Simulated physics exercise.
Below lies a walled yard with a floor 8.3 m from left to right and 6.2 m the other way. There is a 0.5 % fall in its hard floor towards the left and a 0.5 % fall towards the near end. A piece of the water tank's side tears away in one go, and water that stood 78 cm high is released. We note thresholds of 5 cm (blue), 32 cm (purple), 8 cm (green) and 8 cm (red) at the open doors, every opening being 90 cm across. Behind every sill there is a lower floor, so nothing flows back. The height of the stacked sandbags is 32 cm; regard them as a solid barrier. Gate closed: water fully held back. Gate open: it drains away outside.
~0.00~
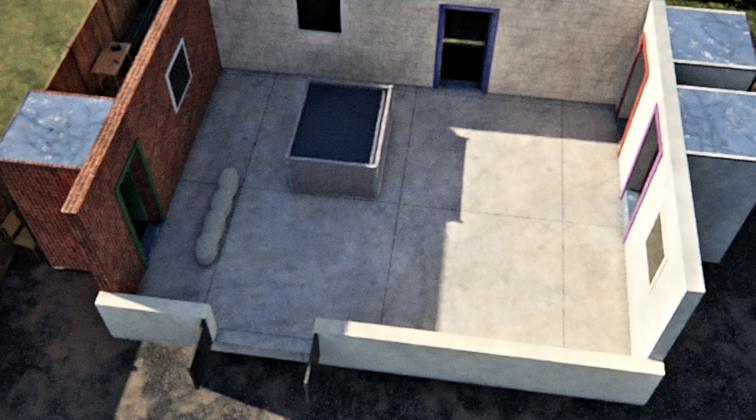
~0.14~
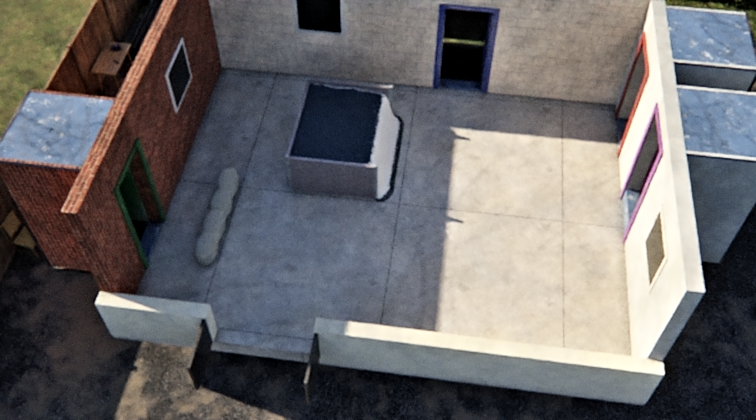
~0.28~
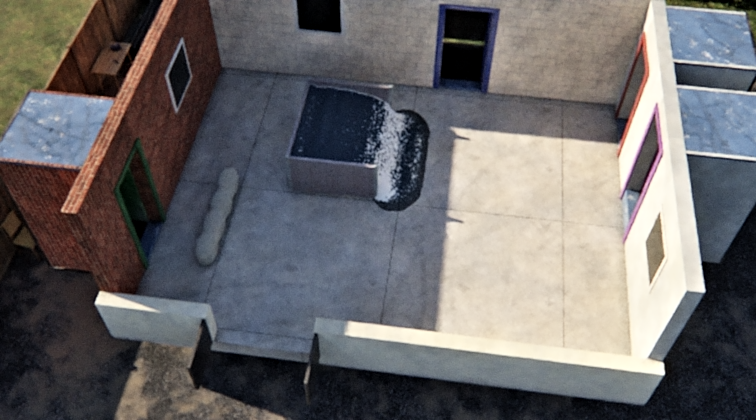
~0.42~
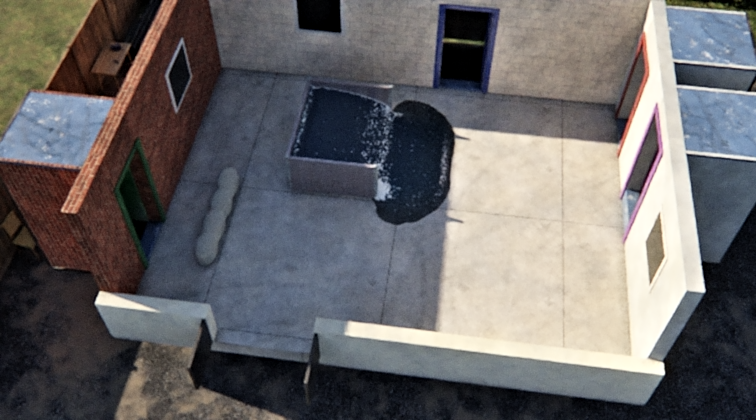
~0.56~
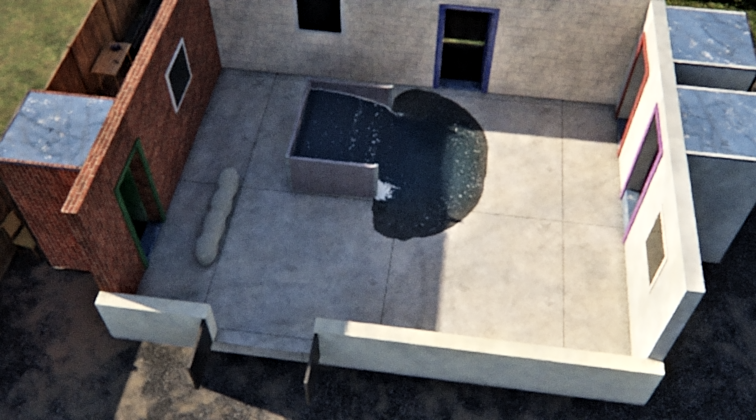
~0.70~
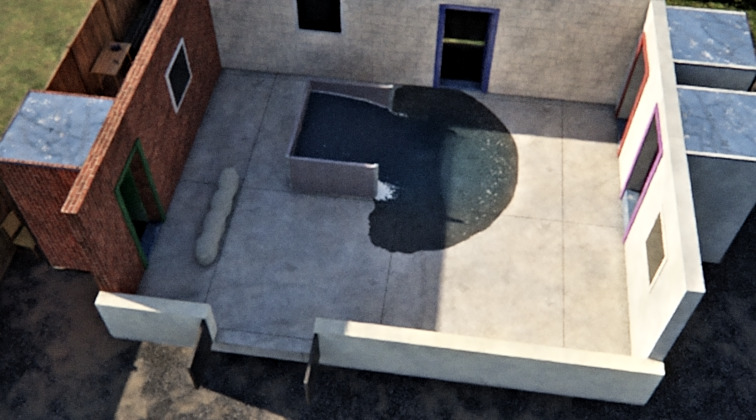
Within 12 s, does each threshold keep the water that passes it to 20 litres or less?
One by one: The blue door is going to break the limit. The purple door is going to hold within the limit. The green door is going to hold within the limit. The red door is going to break the limit.
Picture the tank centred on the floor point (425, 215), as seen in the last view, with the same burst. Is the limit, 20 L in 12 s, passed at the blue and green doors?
For the blue door, the amount is acceptable; for the green door, the amount is acceptable.
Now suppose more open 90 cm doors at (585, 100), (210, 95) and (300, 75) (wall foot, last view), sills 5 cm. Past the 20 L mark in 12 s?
More, less, less.
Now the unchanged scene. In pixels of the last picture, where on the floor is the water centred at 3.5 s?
Roughly (519, 198) in the last picture.
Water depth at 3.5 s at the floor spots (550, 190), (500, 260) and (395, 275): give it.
About 4, 2 and 0 cm respectively.
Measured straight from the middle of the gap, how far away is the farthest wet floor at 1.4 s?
Roughly 4.8 m.
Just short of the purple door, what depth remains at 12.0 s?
Reading: Close to 3.0 cm.
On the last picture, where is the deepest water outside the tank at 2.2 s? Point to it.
Pixel (607, 106), about.
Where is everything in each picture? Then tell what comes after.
Still water, 78 cm deep, in the water tank at (341, 124), in the first picture.
Water pours out at (382, 147) and has run 1.0 m, to (398, 119); typically 6 cm deep outside, 78 cm at the water tank's back, in the second picture.
The front is at (399, 206), 1.3 m from the gap at (382, 148); 1.6 m2 of floor is under water; 74 cm left at the back of the water tank, in the third picture.
Water pours out at (382, 149) and has run 1.6 m, to (411, 218); typically 11 cm deep outside, 67 cm at the water tank's back, in the fourth picture.
The front is at (468, 209), 2.1 m from the gap at (382, 150); 5.7 m2 of floor is under water; 66 cm left at the back of the water tank, in the fifth picture.
Water pours out at (382, 150) and has run 2.6 m, to (511, 141); typically 7 cm deep outside, 59 cm at the water tank's back, in the sixth picture.
After 1.4 s water covers 40 % of the floor and is deepest (30 cm) near (621, 187); blue door 5 cm at the sill, 4 L in, purple door 9 cm at the sill, 0 L in, green door not reached, red door 2 cm at the sill, 0 L in.
After 2.2 s water covers 45 % of the floor and is deepest (36 cm) near (607, 106); blue door 7 cm at the sill, 22 L in, purple door 28 cm at the sill, 0 L in, green door not reached, red door 27 cm at the sill, 53 L in.
After 3.5 s water covers 50 % of the floor and is deepest (30 cm) near (633, 379); blue door 7 cm at the sill, 34 L in, purple door 15 cm at the sill, 0 L in, green door not reached, red door 21 cm at the sill, 189 L in.
After 7.0 s water covers 75 % of the floor and is deepest (11 cm) near (553, 369); blue door 5 cm at the sill, 41 L in, purple door 5 cm at the sill, 0 L in, green door not reached, red door 5 cm at the sill, 245 L in.
After 12.0 s water covers 90 % of the floor and is deepest (12 cm) near (128, 317); blue door 2 cm at the sill, 42 L in, purple door 3 cm at the sill, 0 L in, green door 8 cm at the sill, 0 L in, red door 1 cm at the sill, 246 L in.
